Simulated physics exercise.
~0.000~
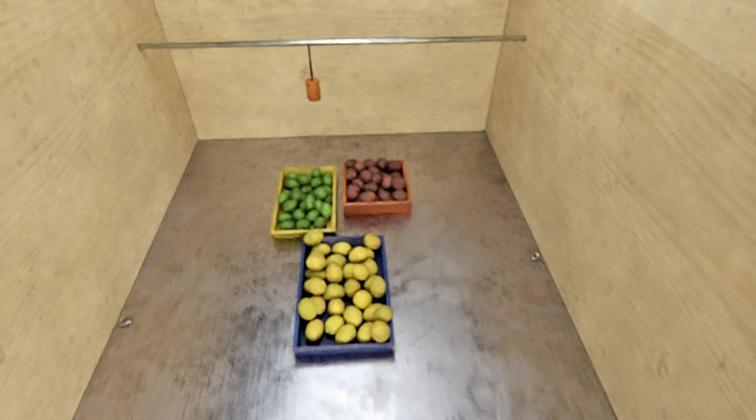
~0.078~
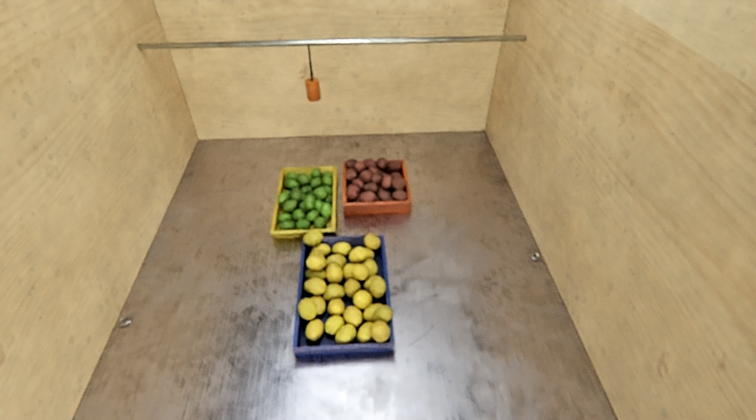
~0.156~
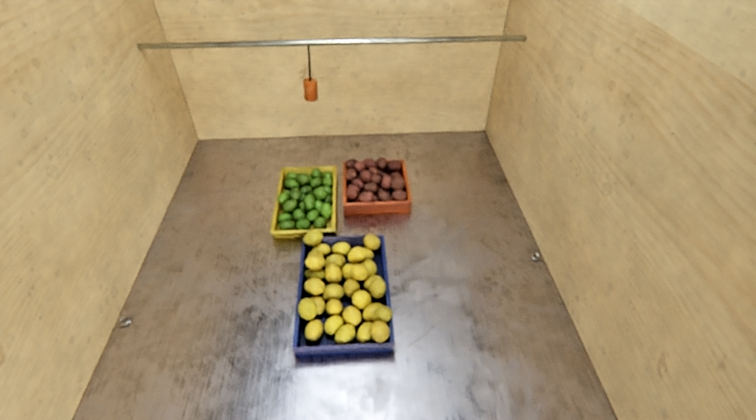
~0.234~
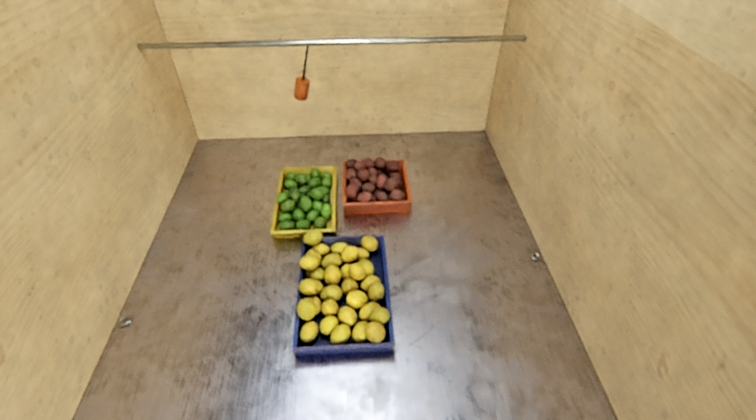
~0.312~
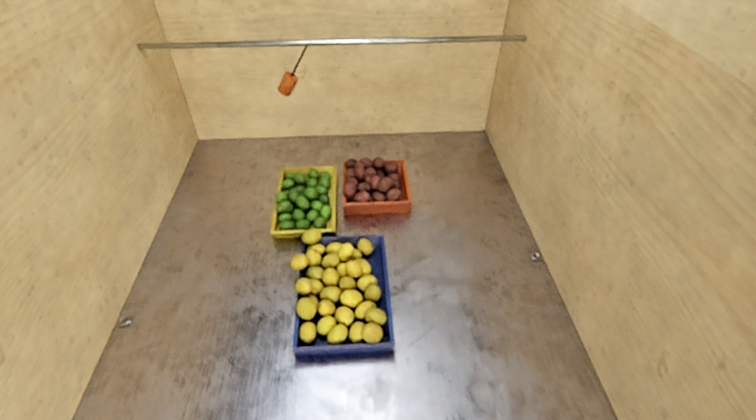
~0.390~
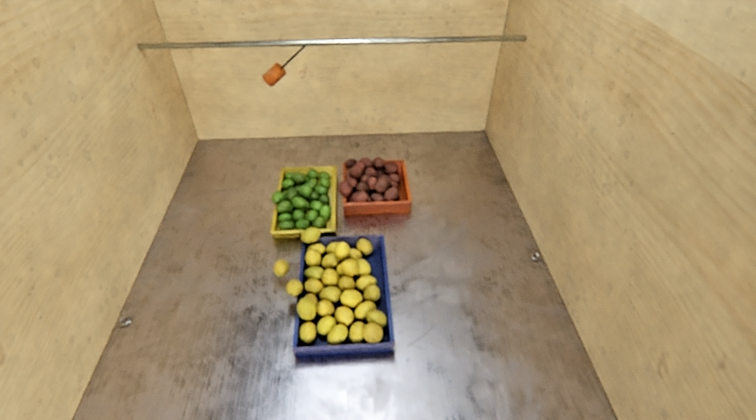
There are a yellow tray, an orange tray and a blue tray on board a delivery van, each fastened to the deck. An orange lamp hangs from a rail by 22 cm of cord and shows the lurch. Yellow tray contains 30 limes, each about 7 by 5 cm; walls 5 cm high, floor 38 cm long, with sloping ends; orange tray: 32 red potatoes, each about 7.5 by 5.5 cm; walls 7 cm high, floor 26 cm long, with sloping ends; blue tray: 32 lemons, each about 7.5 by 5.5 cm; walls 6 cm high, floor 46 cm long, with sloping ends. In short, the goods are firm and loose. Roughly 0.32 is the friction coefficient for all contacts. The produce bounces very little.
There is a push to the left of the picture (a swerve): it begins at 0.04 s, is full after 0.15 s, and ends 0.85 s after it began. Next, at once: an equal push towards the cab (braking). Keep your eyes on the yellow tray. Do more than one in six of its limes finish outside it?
Yes.
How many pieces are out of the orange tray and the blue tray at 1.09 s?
Estimate at that time - orange tray 4, blue tray 5, give or take.
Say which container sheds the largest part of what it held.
Yellow tray.
After 0.70 s, yellow tray 27 in, 3 out, orange tray 29 in, 3 out and blue tray 28 in, 4 out.
After 1.09 s, yellow tray 27 in, 3 out, orange tray 28 in, 4 out and blue tray 27 in, 5 out.
After 1.64 s, yellow tray 23 in, 7 out, orange tray 28 in, 4 out and blue tray 27 in, 5 out.
Final count (at 2.34 s), yellow tray 21 in, 9 out, orange tray 28 in, 4 out and blue tray 26 in, 6 out. Asked share, 9 of 30, 30 per cent.
